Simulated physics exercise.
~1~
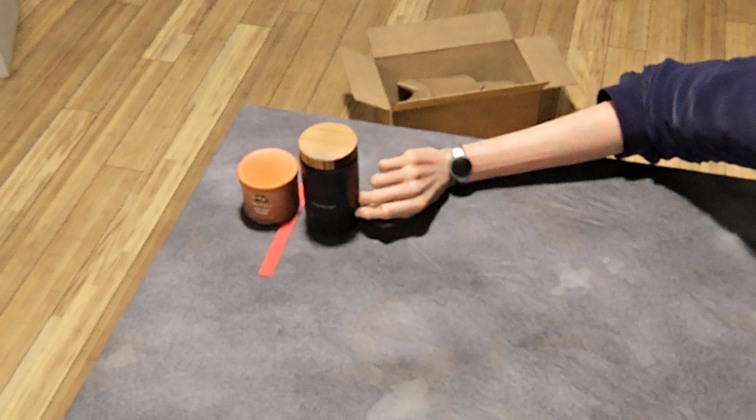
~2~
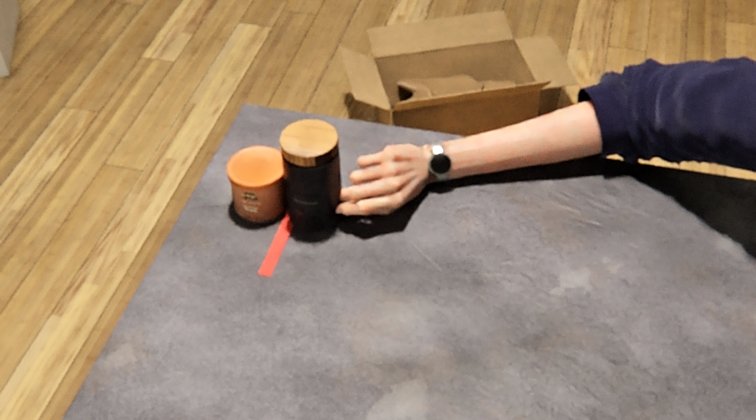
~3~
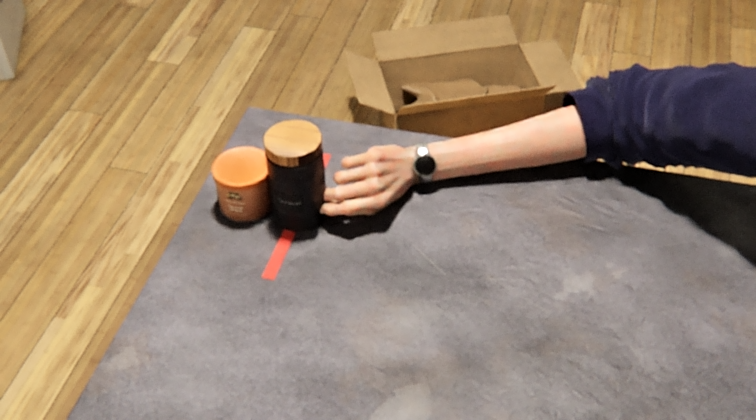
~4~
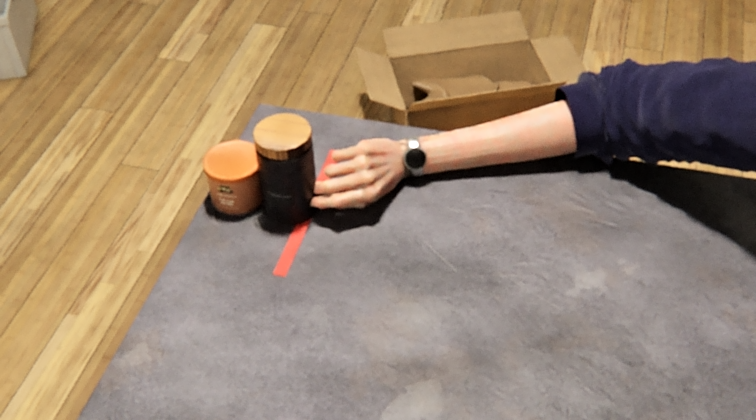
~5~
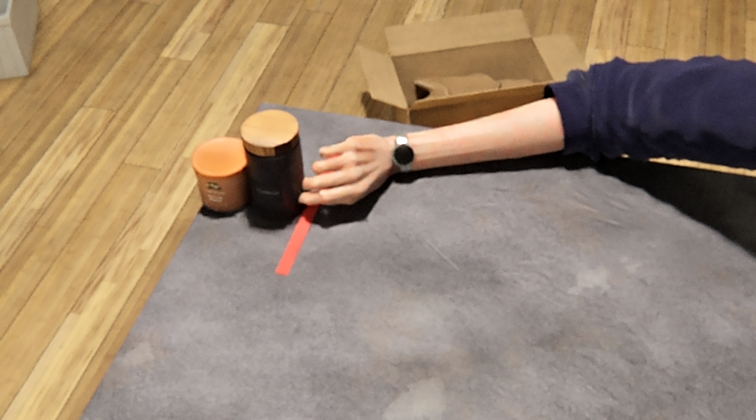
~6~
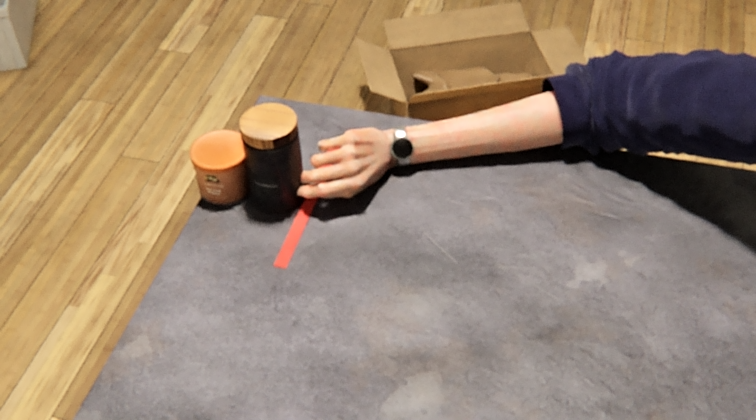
On a table covered in grey cloth above a wooden floor, seen from above by a slightly swaying camera, a black jar with a wooden lid stands just right of a smaller orange tin. A strip of red tape lies by them, and an open cardboard box sits behind. A hand in a dark blue sleeve, wearing a watch, reaches in from the right and pushes the jar left, the tin moving along with it. Both cross past the tape towards the table's left edge. The hand stops, and the jar and tin stand upright near the edge, still on the table.
